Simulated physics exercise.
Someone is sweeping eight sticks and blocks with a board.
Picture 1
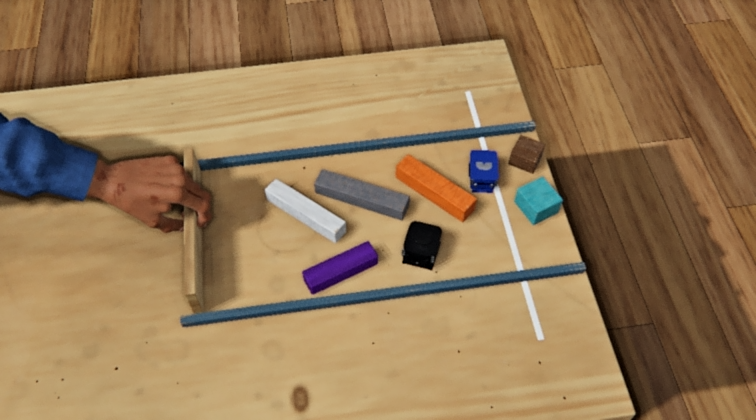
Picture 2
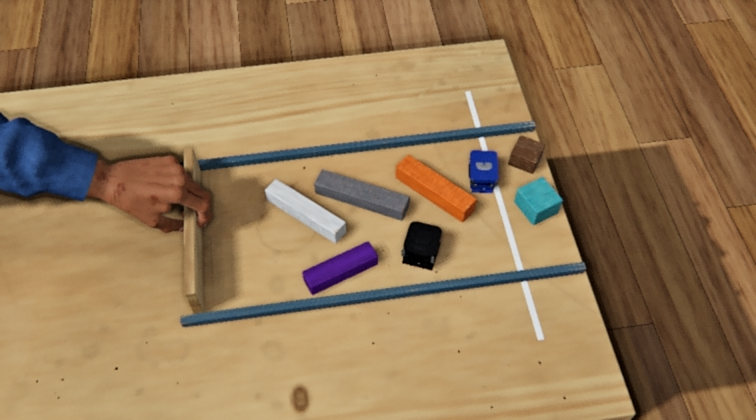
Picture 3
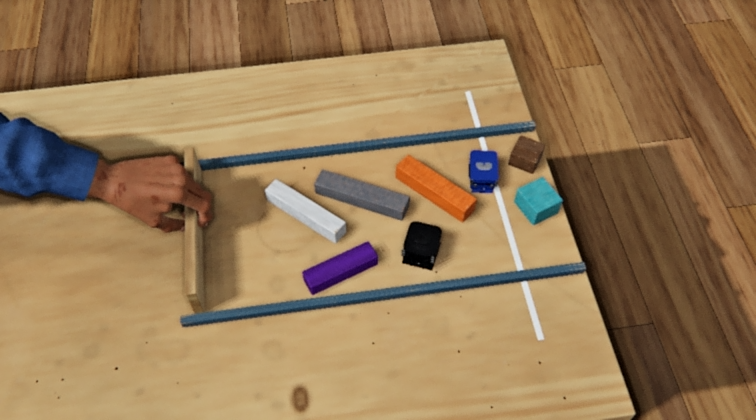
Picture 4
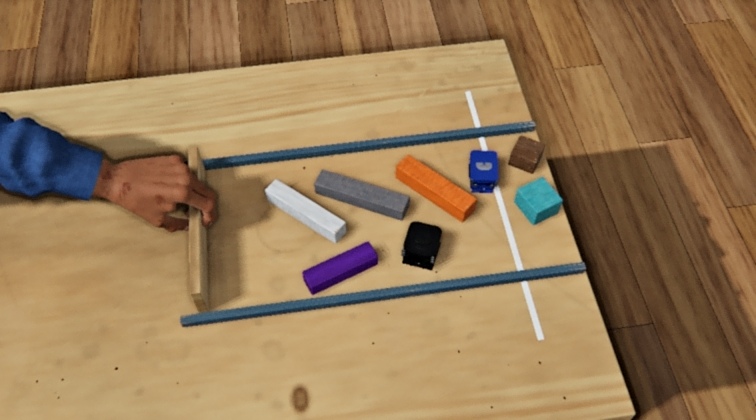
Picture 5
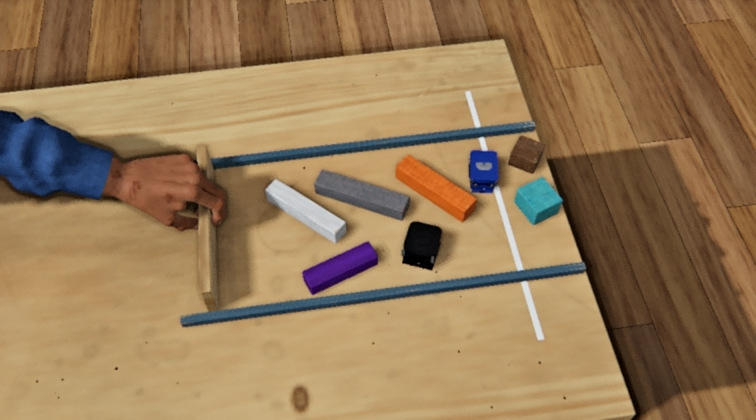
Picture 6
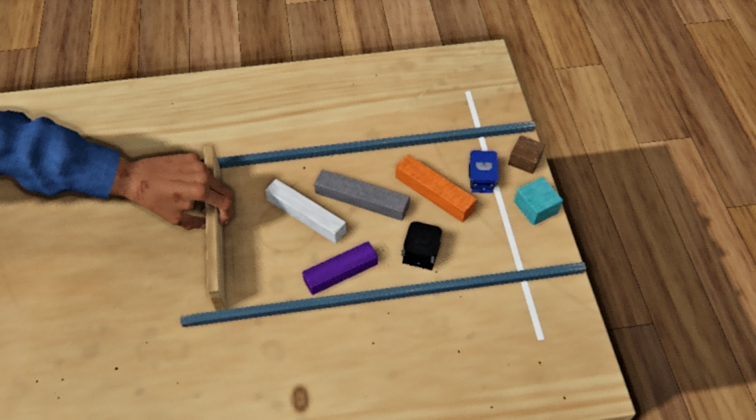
The clip opens on a hand holding a board upright between two blue rails on a wooden tabletop, with scattered bars and blocks to its right and a white line across the far end. After staying nearly still, the hand slides the board slightly rightward, while the objects remain unmoved.
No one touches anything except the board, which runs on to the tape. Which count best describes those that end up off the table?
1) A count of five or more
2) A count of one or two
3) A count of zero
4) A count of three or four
The answer is 4.
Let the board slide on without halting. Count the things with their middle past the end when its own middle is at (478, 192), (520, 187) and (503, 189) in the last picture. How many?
Respectively 1, 5 and 3.
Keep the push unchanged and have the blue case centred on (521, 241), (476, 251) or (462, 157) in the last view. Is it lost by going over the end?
One place at a time, it goes down; then it goes down; then it goes down.
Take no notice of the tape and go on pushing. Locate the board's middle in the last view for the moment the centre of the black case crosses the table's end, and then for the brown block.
Approx. (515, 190) for the first, approx. (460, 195) for the second.
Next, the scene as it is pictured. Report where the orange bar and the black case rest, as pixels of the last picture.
In the last picture the orange bar sits at (540, 167) while the black case sits at (566, 241).
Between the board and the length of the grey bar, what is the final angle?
I'd put it at about 0°.
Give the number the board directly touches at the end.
The number is 2.
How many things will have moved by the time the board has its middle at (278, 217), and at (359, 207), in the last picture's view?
Counts: 1 / 4.
Soon after, none off yet; brown block at rest near (527, 154); turquoise block at rest near (538, 201); blue case at rest near (483, 172).
In the end, the number that fall off is three or four; gone, blue case, turquoise block and brown block.
